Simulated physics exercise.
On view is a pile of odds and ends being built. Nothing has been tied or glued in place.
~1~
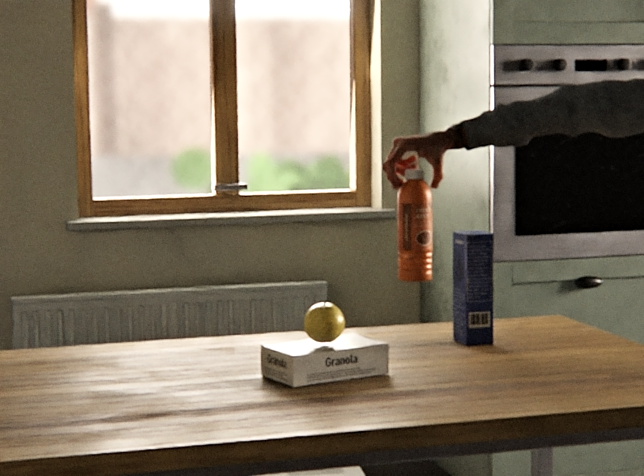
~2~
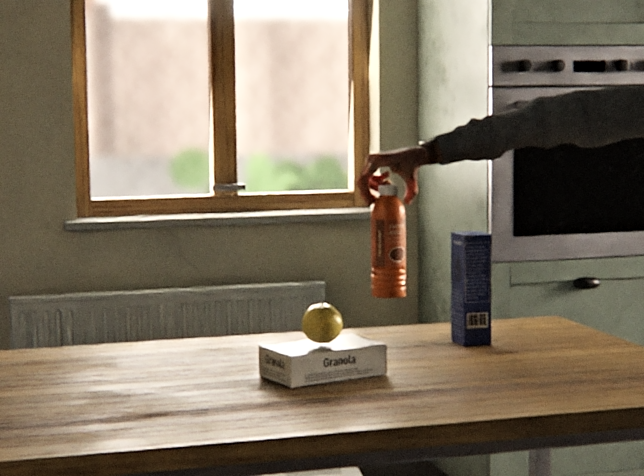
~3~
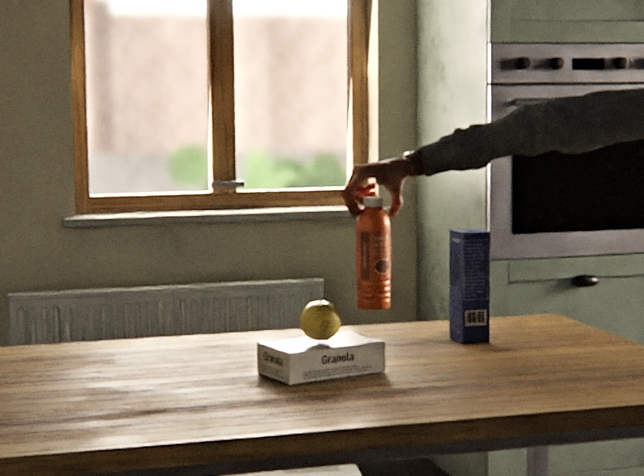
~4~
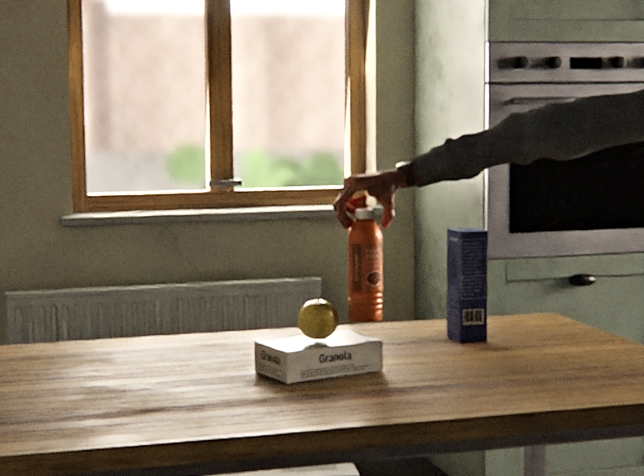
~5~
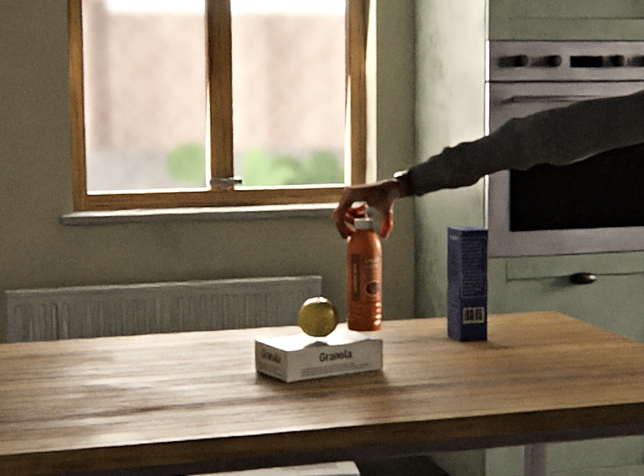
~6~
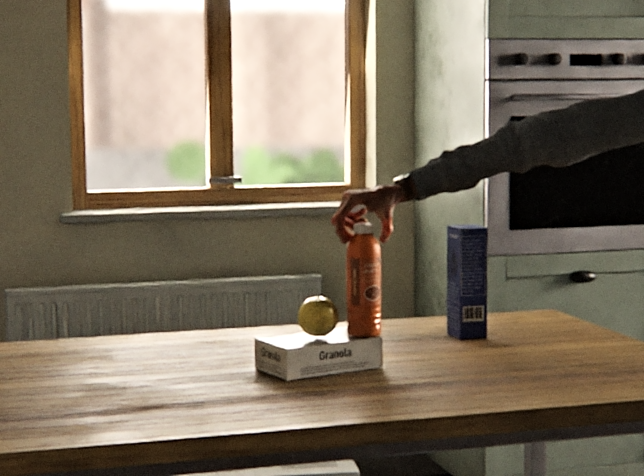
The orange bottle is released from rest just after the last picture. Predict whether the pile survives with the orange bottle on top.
Stable.
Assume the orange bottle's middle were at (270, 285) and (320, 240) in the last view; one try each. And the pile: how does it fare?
In the first case the pile remains standing, while in the second it collapses.
Then, 1.00 s past the last view, nothing moves.
Then, 2.10 s past the last view, orange bottle resting near (364, 279).
Finally, all 4 still in place. Final places as the last picture's camera would see them, orange bottle near (364, 280). The pile stays up.
